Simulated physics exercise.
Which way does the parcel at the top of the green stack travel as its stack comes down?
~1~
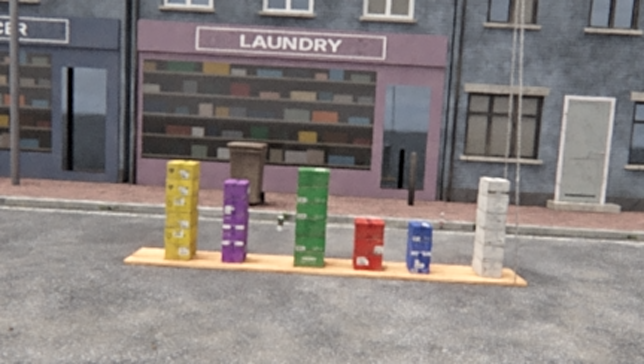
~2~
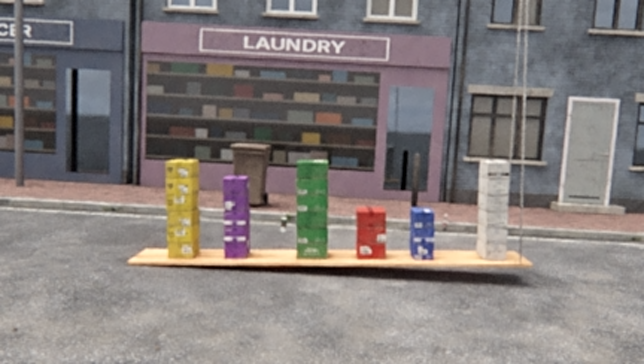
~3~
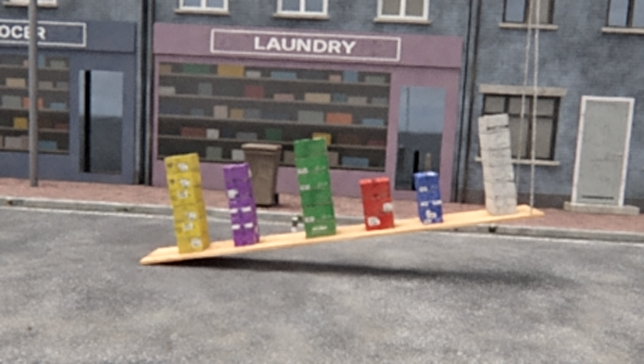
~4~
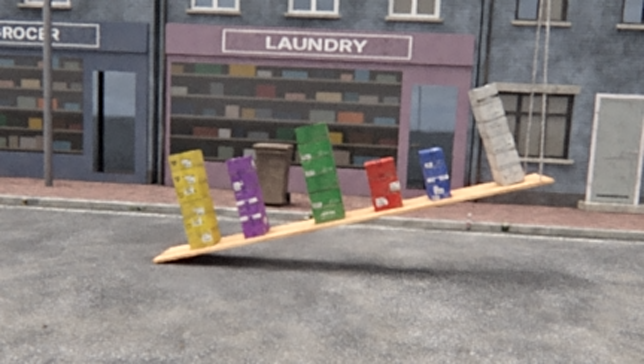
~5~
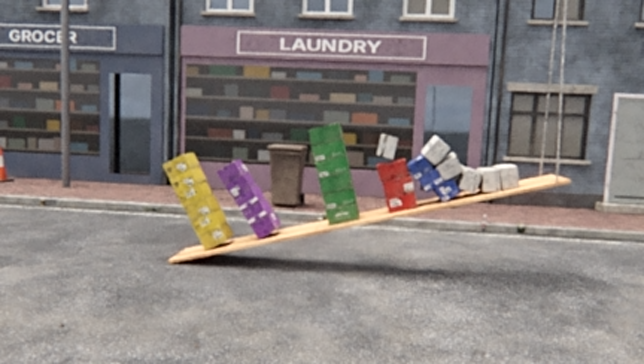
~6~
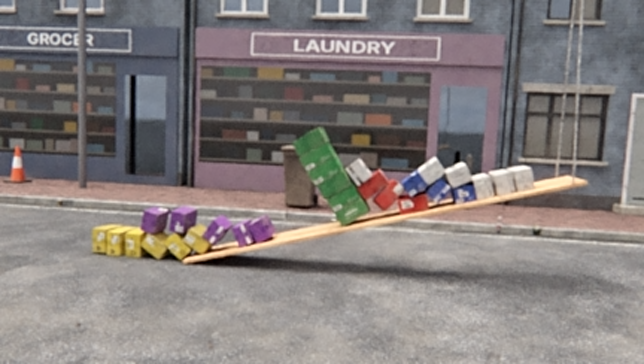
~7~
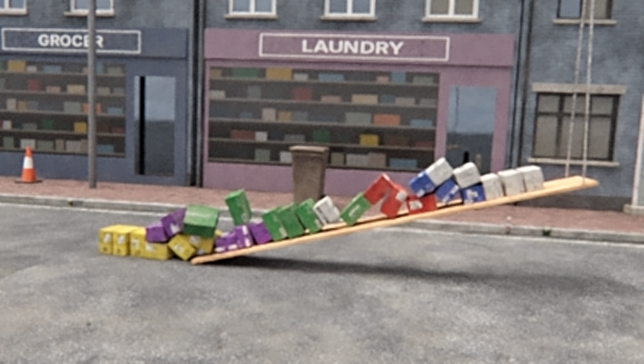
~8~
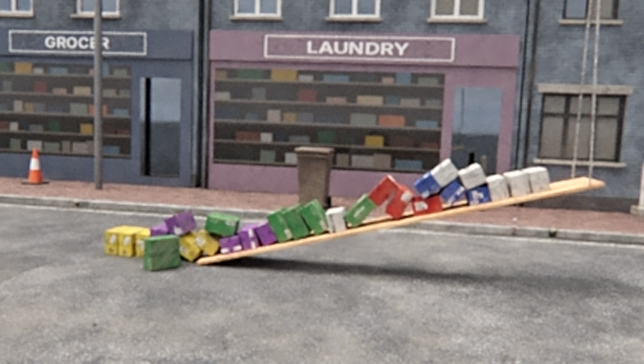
It travels to the left, dropping toward the low end of the deck and ending up on the road beside the yellow parcels.
Six stacks of parcels, yellow, purple, green, red, blue and pale from left to right, stand on a long wooden-looking deck in a grey street, seen from the side before a laundry and a grocer. The deck's right end rises while its left end stays low, and the stacks lean left. The pale stack topples first, tumbling against the blue and red ones. Then the yellow and purple stacks spill off the low end, and the green one falls leftward after them. At the end the deck rests sloped, with toppled parcels strewn along it and on the road.
